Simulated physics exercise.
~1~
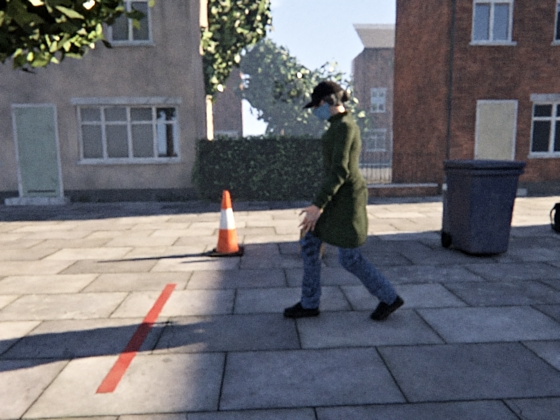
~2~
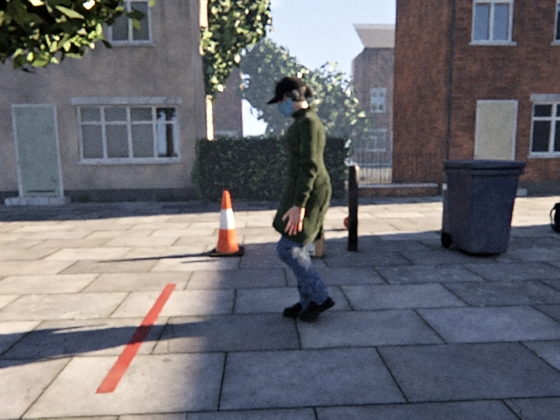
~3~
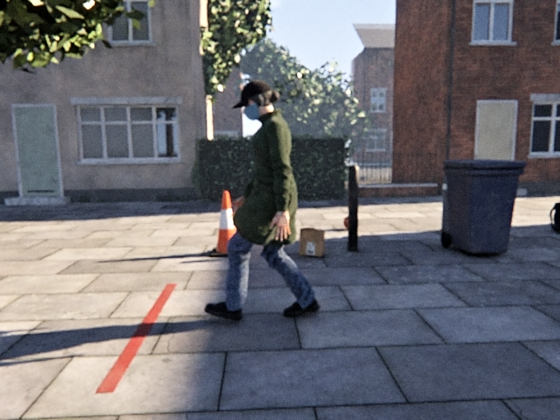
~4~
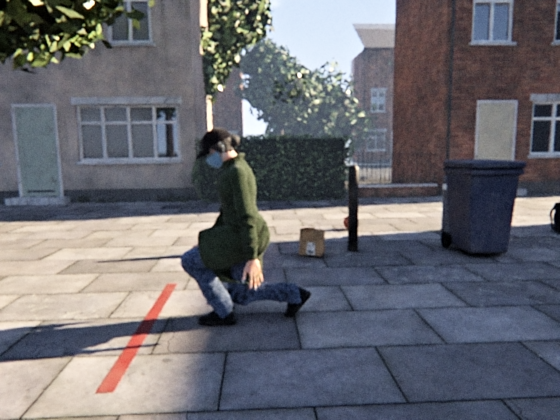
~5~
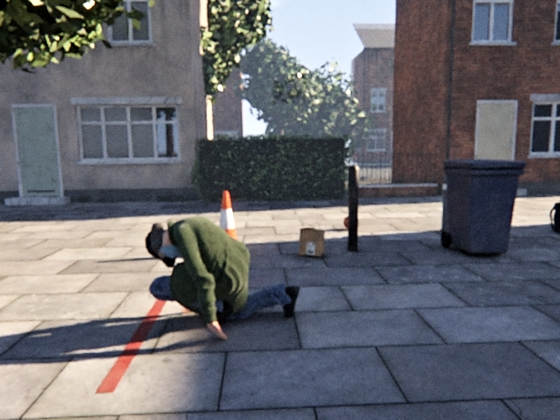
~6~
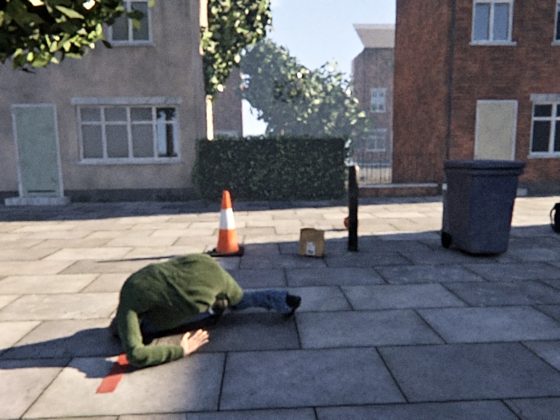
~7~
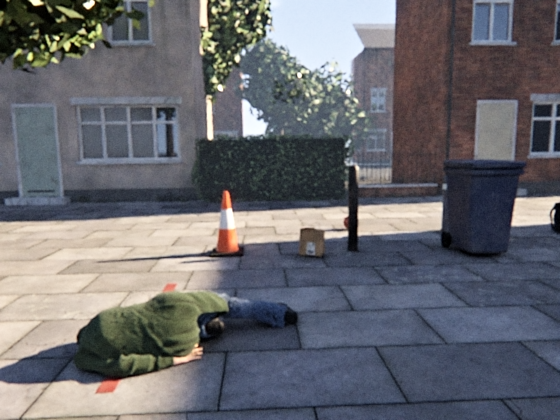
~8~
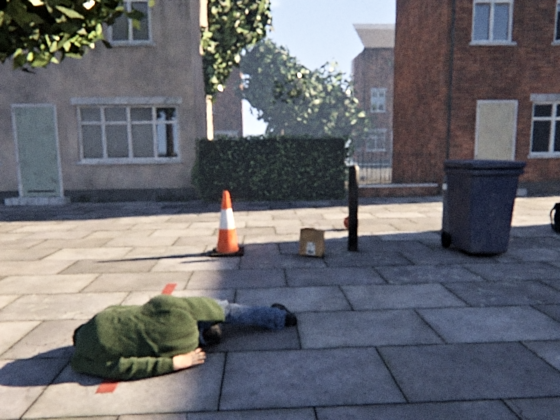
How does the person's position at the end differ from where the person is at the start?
At the start the person is upright and walking to the right of the red tape. At the end the person is farther left and lies low on the paving, with the upper body across the tape.
